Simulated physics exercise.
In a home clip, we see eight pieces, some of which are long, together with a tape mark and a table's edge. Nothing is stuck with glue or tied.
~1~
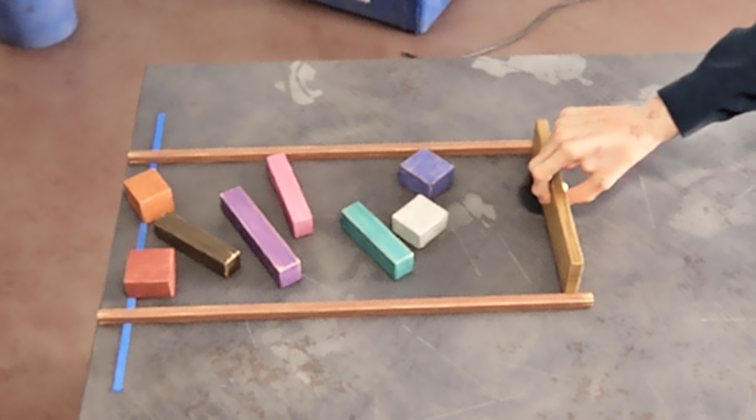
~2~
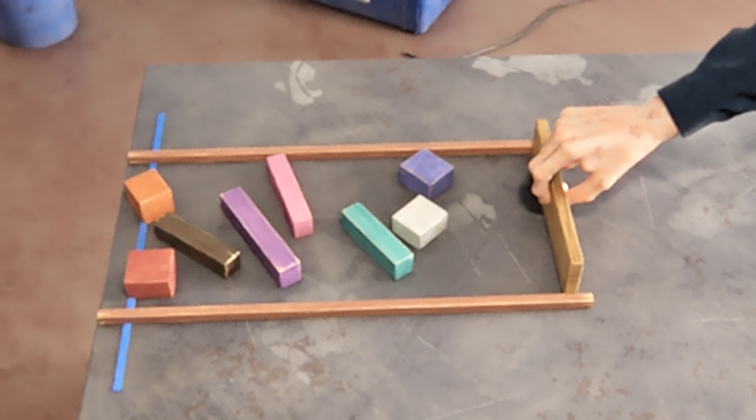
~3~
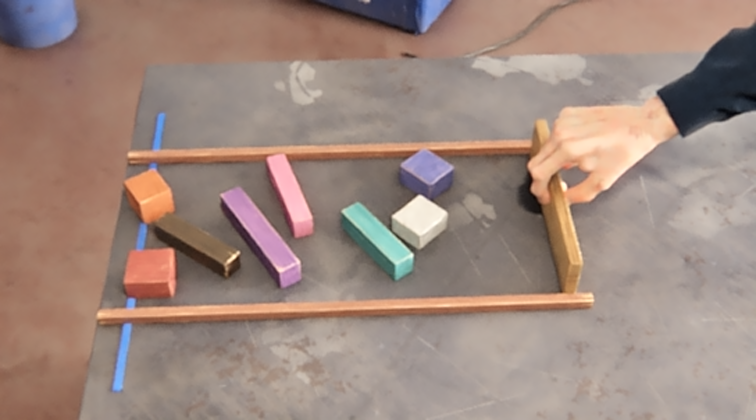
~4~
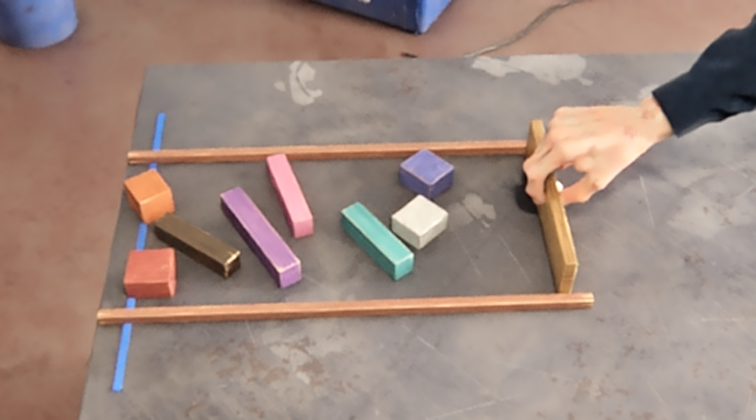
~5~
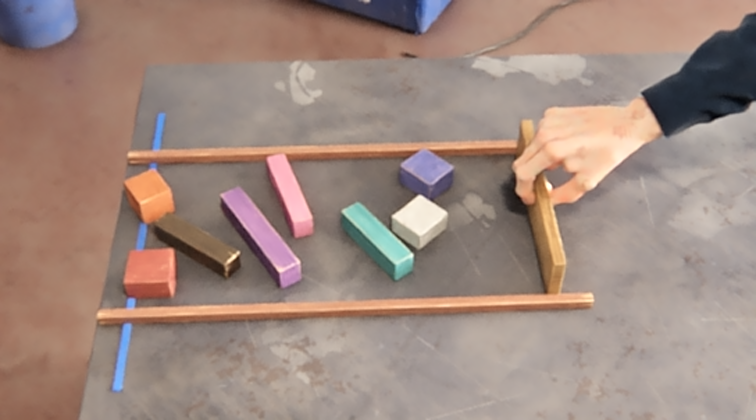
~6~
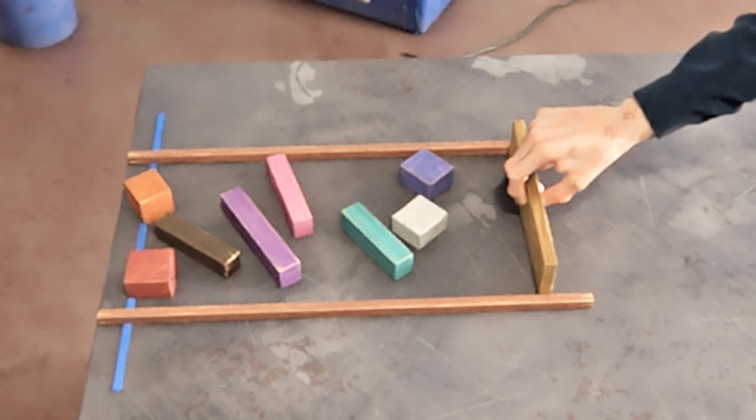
We see eight coloured blocks and bars lying still between two wooden rails on a grey table, near a blue tape line, while a hand at the right holds an upright board, then slides it slightly left.
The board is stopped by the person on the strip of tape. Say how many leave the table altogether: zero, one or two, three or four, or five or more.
What drops is a group of five or more.
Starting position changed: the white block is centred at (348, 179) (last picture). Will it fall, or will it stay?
Note - white block not retained.
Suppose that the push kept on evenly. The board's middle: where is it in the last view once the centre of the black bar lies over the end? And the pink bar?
Around (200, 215) first and around (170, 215) second.
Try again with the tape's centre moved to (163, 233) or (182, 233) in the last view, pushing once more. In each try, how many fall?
The counts would come to 5 and 3.
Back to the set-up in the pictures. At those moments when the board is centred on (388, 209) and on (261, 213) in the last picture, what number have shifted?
Well, it's 3 at the first one and 7 at the second.
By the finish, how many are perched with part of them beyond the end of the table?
Number: 2.
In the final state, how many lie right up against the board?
All in all, 2.
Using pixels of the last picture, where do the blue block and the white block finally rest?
Final positions: Near (131, 174); near (114, 224).
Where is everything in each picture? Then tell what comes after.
In the first picture, orange block (149, 196); red block (151, 274); black bar (197, 244); board (555, 204); tape (142, 234).
In the second picture, red block (151, 274); board (555, 204).
In the third picture, black bar (197, 244); blue block (427, 175).
In the fourth picture, orange block (149, 197); turquoise bar (376, 241).
In the fifth picture, red block (151, 274); purple bar (260, 236).
In the sixth picture, orange block (149, 197); red block (151, 274); black bar (197, 244); board (531, 205); tape (142, 234).
Soon after, none off yet; orange block at rest near (149, 197); red block at rest near (151, 274); black bar at rest near (197, 244).
In the end, the number that fall off is five or more; gone, turquoise bar, pink bar, purple bar, black bar, red block and orange block.
